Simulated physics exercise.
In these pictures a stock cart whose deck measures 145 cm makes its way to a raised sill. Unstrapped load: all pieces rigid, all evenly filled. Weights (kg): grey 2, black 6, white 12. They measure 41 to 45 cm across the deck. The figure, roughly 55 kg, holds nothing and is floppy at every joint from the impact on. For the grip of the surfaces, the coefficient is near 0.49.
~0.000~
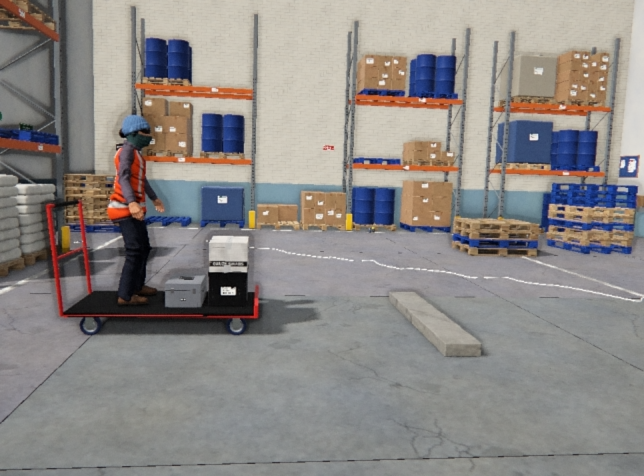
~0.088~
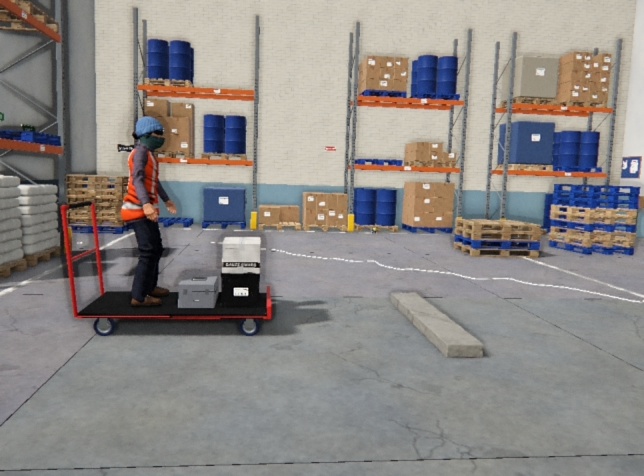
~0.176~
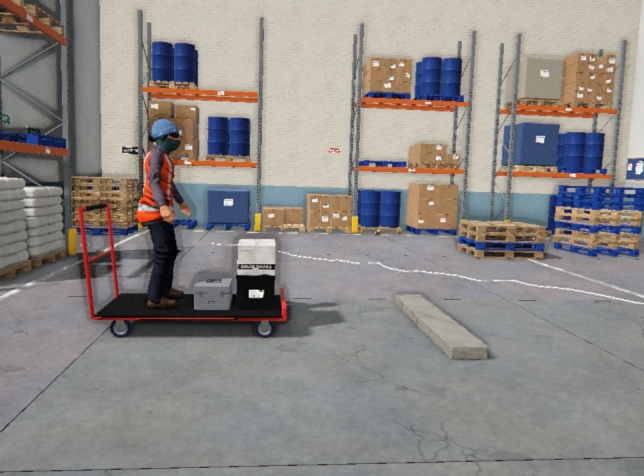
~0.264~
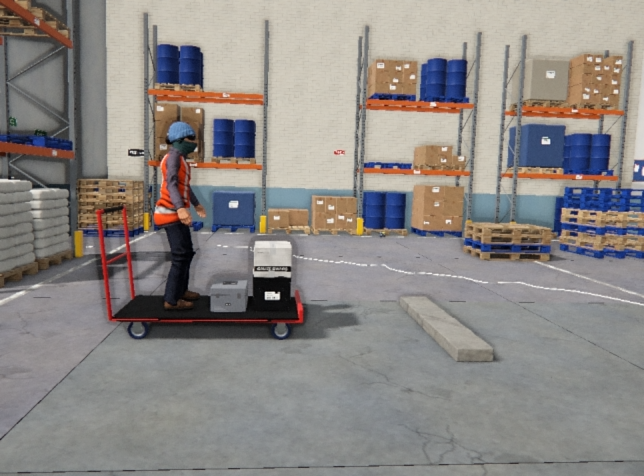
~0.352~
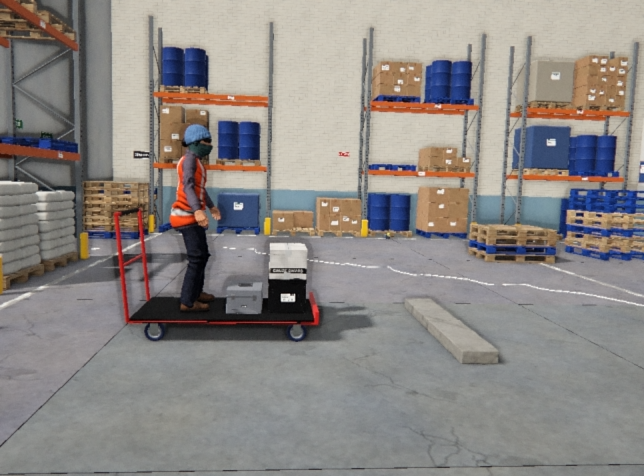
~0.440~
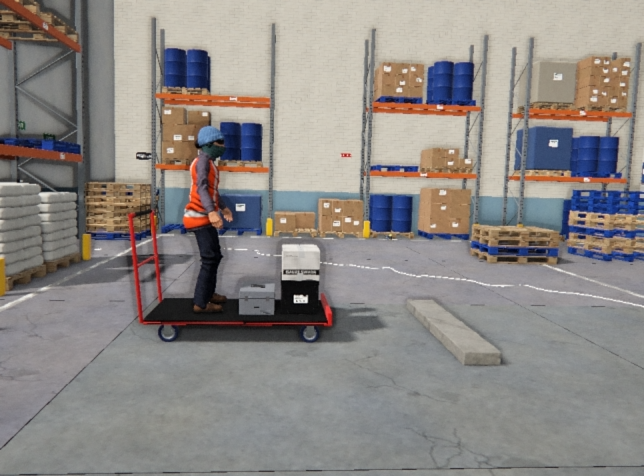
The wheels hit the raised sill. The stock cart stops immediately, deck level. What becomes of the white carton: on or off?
I'm guessing it will keep behind the lip.
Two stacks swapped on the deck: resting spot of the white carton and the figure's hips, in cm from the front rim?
The white item would rest 40 centimetres behind the rim, with the hips 110 centimetres behind.
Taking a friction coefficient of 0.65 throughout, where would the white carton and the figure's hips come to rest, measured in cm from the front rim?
So the white load stays 20 behind while the hips end up 100 behind the front rim.
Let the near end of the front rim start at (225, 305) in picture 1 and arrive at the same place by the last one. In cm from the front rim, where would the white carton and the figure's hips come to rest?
White overshoots the rim by 40 cm, while the hips stay 70 cm short of it.
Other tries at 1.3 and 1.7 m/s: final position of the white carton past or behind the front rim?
40 cm past and 70 cm past.
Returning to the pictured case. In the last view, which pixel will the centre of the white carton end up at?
Around (428, 264).
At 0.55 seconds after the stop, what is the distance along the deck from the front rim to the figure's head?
50 cm behind it.
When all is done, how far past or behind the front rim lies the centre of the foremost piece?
About 10 cm behind the rim.
The wheels strike at 1.43 s.
After 1.98 s the white carton is 14 cm behind the rim, tilted 0°, near (428, 264) in the last picture's view.
After 2.43 s the white carton is 13 cm behind the rim, tilted 0°, near (428, 264) in the last picture's view.
Final state at 4.4 s, nothing is past the rim; behind it, grey toolbox, black tote, white carton and the figure's hips.
